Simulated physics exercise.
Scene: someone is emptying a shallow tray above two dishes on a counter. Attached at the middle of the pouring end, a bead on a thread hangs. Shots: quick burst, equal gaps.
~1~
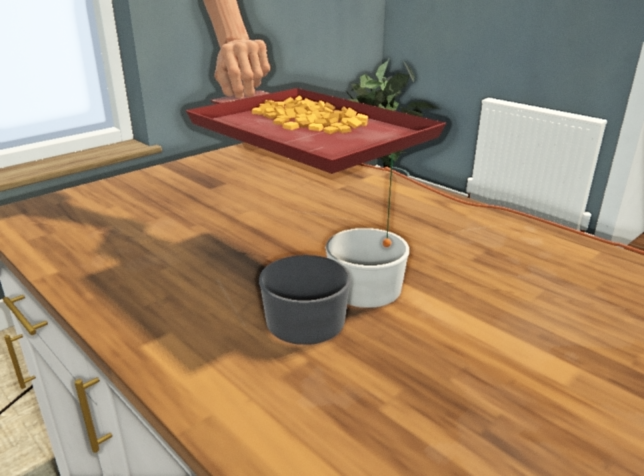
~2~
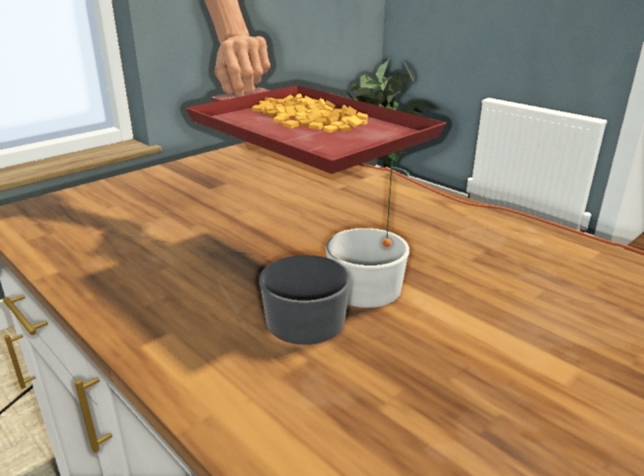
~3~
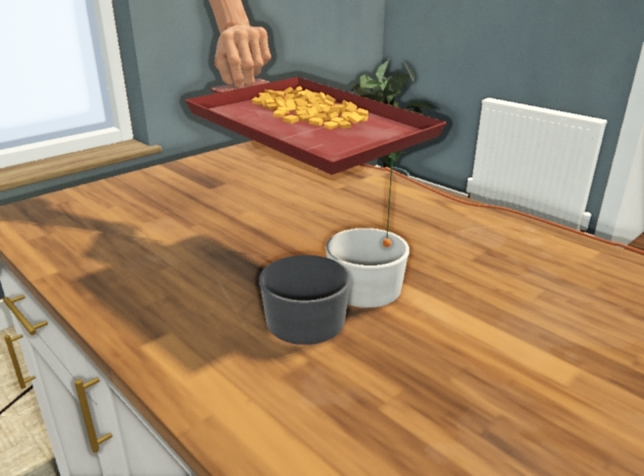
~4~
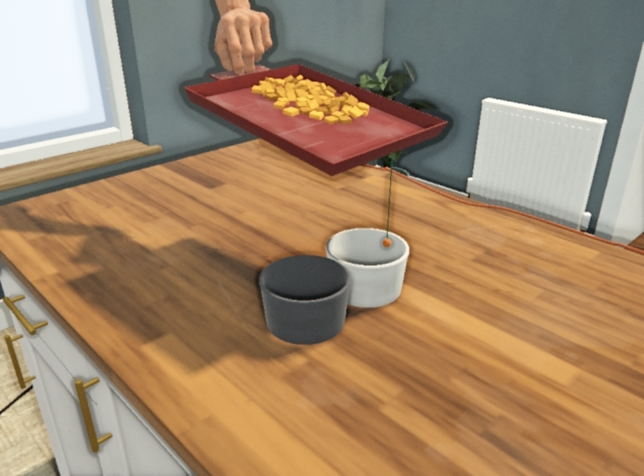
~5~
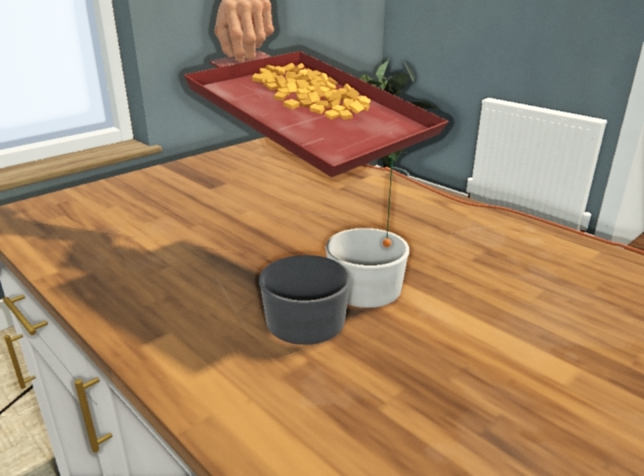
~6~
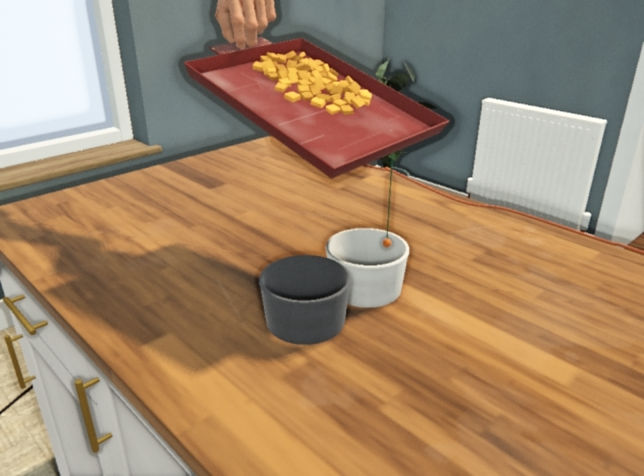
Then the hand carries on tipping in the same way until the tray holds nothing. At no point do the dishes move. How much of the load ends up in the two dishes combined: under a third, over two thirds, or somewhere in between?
Under a third.
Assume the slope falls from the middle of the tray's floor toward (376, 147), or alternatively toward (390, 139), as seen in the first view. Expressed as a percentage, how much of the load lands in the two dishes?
First heading roughly 0 %, second roughly 0 %.
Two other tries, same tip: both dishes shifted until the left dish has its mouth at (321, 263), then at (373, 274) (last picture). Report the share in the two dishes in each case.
It comes to near 0 per cent the first time and near 60 per cent the second time.
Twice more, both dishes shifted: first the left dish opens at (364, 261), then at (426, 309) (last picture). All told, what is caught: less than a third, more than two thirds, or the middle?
First: Less than a third; second: Less than a third.
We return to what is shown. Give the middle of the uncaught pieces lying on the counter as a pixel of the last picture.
I'd put the middle somewhere around (399, 333) in the last picture.
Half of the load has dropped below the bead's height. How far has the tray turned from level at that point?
Angle reached: About 105°.
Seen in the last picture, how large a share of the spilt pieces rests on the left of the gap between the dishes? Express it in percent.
I make it about 10 percent or so.
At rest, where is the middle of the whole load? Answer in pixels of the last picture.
Around (391, 337), give or take.
Soon after the last picture, tray tipped steeply; nearly all on the tray; a small part in the air.
A little later, tray tipped right over; about half on the tray; a stray few in the left dish; about half outside both.
Later still, tray tipped past a quarter turn; a small part in the left dish; nearly all outside both.
At rest, tray tipped past a quarter turn; a small part in the left dish; none in the right dish; nearly all outside both.
